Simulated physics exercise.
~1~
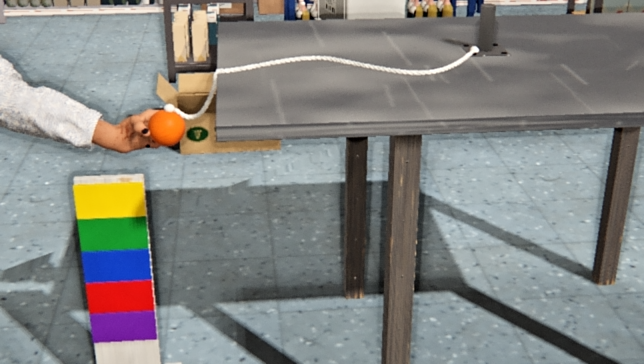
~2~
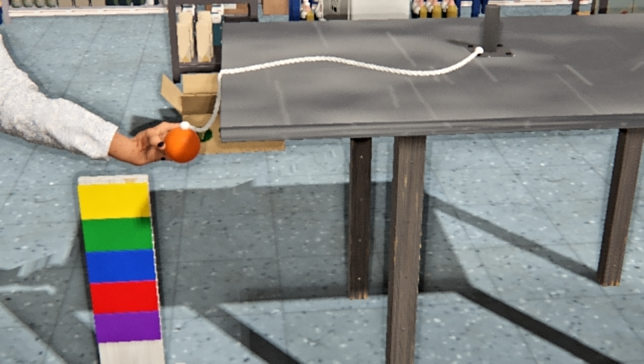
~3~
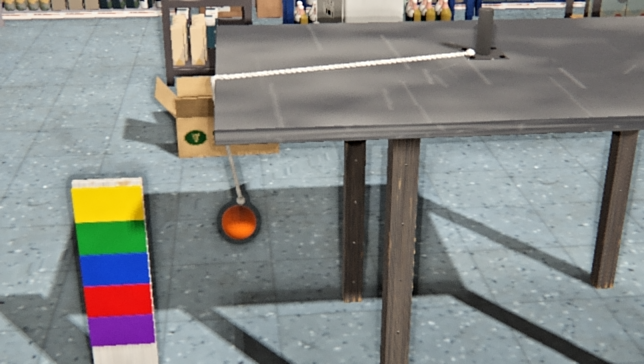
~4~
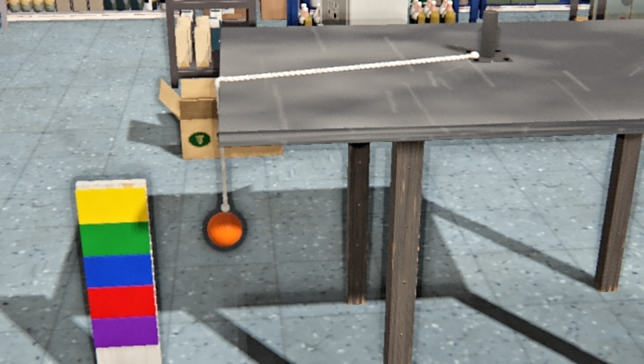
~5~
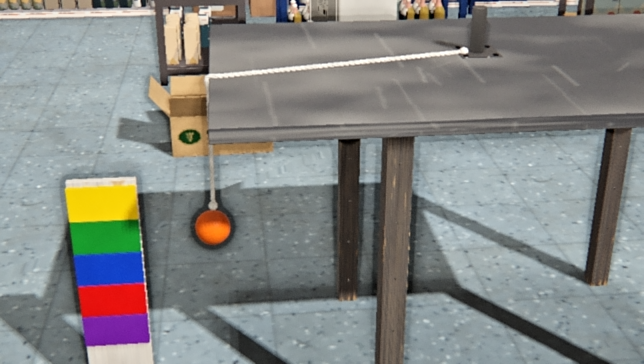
Orange ball on a white cord dropping from a hand beside a table, swinging slightly, and hanging level with the green band.
